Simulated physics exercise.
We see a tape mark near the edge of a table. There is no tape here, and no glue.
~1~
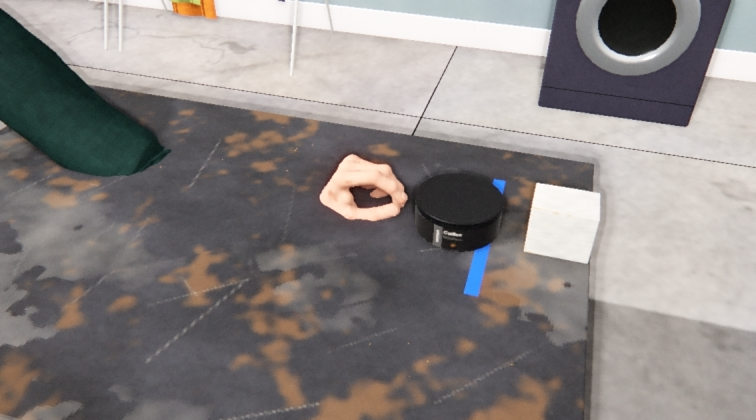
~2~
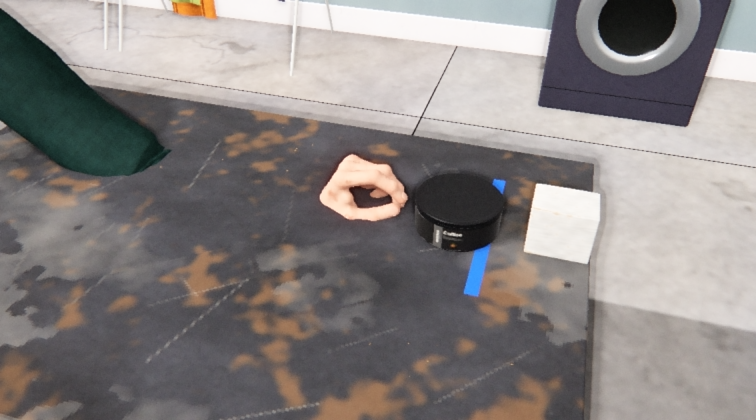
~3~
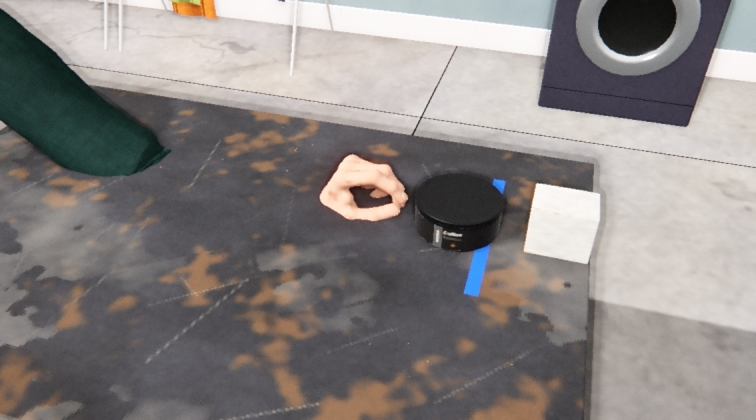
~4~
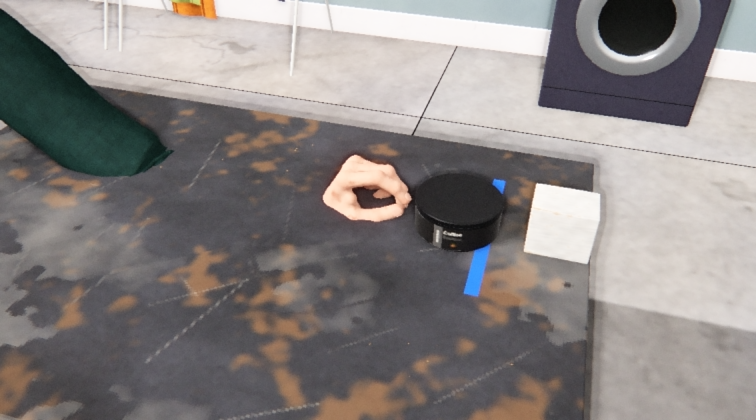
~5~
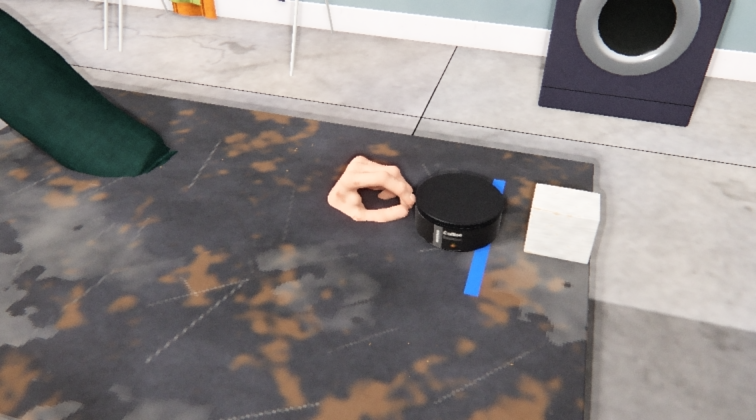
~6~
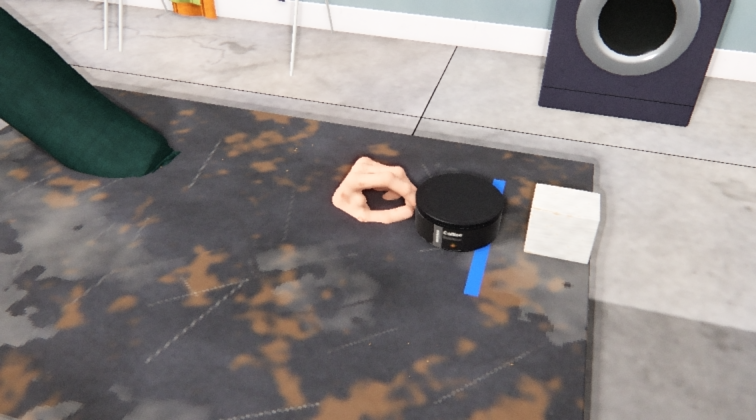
Hand with curled fingers edging slightly right beside a still black tub on blue tape, a white block resting nearby.
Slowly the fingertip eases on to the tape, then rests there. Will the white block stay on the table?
No, it falls off.
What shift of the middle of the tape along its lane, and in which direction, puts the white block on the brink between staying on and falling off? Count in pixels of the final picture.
Left by around 24 pixels.
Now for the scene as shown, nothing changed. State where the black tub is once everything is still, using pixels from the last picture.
When everything stops, it's near (540, 227).
Then, 1.08 s later than the last frame, white block dropping near (616, 403).
When it is over, the white block falls off the table.
